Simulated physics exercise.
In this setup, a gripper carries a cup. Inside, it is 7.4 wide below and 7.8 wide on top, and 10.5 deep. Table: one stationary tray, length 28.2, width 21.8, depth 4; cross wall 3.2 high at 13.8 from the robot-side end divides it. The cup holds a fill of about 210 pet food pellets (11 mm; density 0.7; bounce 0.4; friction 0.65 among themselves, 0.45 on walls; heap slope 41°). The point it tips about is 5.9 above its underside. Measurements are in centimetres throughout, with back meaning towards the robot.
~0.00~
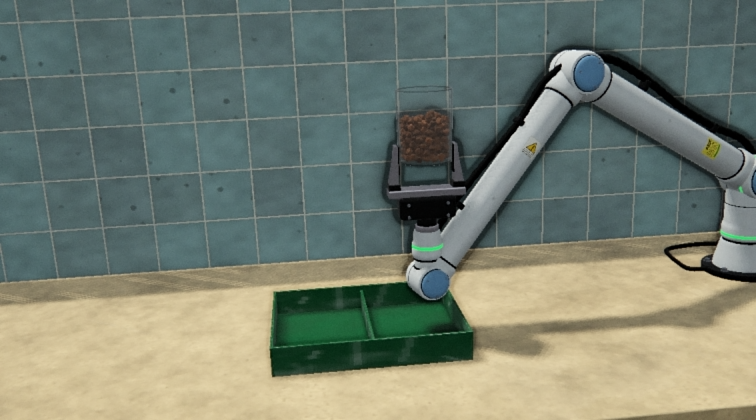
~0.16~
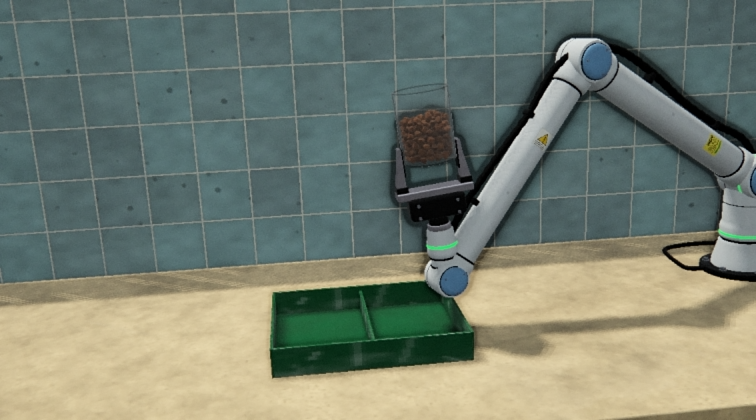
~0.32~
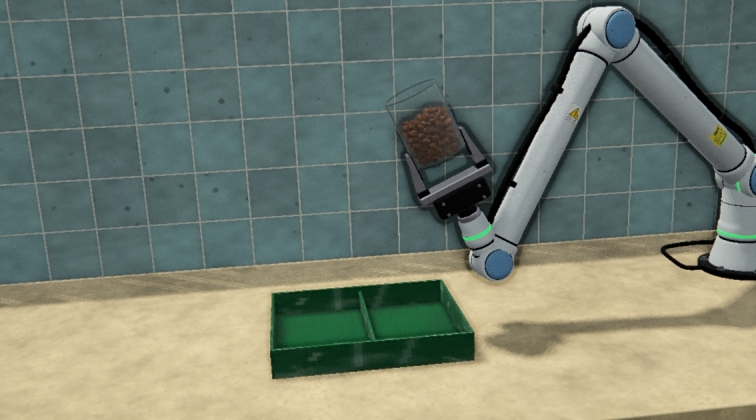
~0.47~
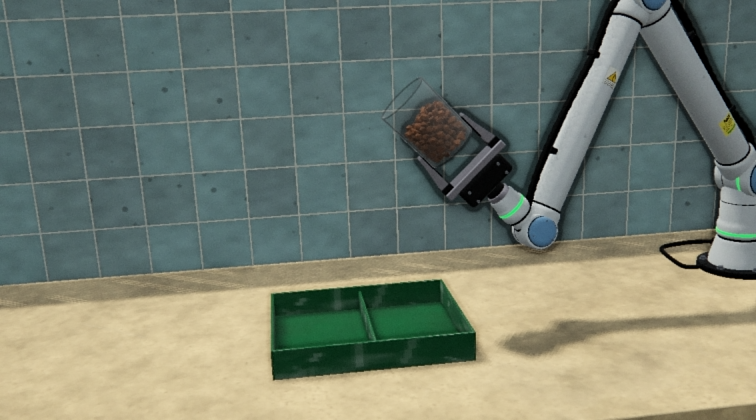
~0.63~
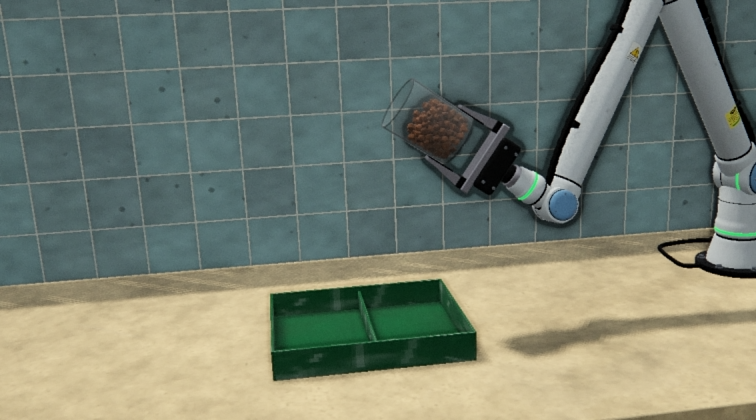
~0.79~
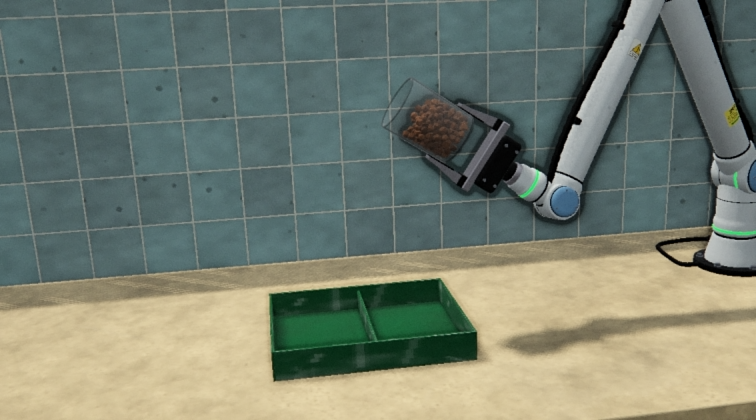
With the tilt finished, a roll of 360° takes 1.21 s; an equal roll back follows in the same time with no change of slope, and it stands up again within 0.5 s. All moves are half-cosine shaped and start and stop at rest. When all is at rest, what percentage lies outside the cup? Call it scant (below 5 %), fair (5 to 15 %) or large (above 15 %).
Scant.
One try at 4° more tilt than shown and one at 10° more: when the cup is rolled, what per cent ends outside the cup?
Around 0 percent on the first try, 0 percent on the second.
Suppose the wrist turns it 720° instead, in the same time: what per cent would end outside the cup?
Share: Close to 0 %.
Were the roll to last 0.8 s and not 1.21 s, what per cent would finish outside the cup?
Estimated share: Close to 0 %.
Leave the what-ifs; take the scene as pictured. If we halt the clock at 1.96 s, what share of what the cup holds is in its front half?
Viewer-side fraction of pieces: Approx. 55 %.
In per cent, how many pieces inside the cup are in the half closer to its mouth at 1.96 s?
About 25 per cent.
After 1.96 s, tipped 56°, highest piece 36 above the table; 214 in the cup.
After 3.13 s, tipped 56°, highest piece 35 above the table; 214 in the cup.
After 3.91 s, upright, highest piece 35 above the table; 214 in the cup.
After 4.61 s, upright, highest piece 35 above the table; 214 in the cup.
At rest, 214 in the cup. That is 0 % outside the cup.
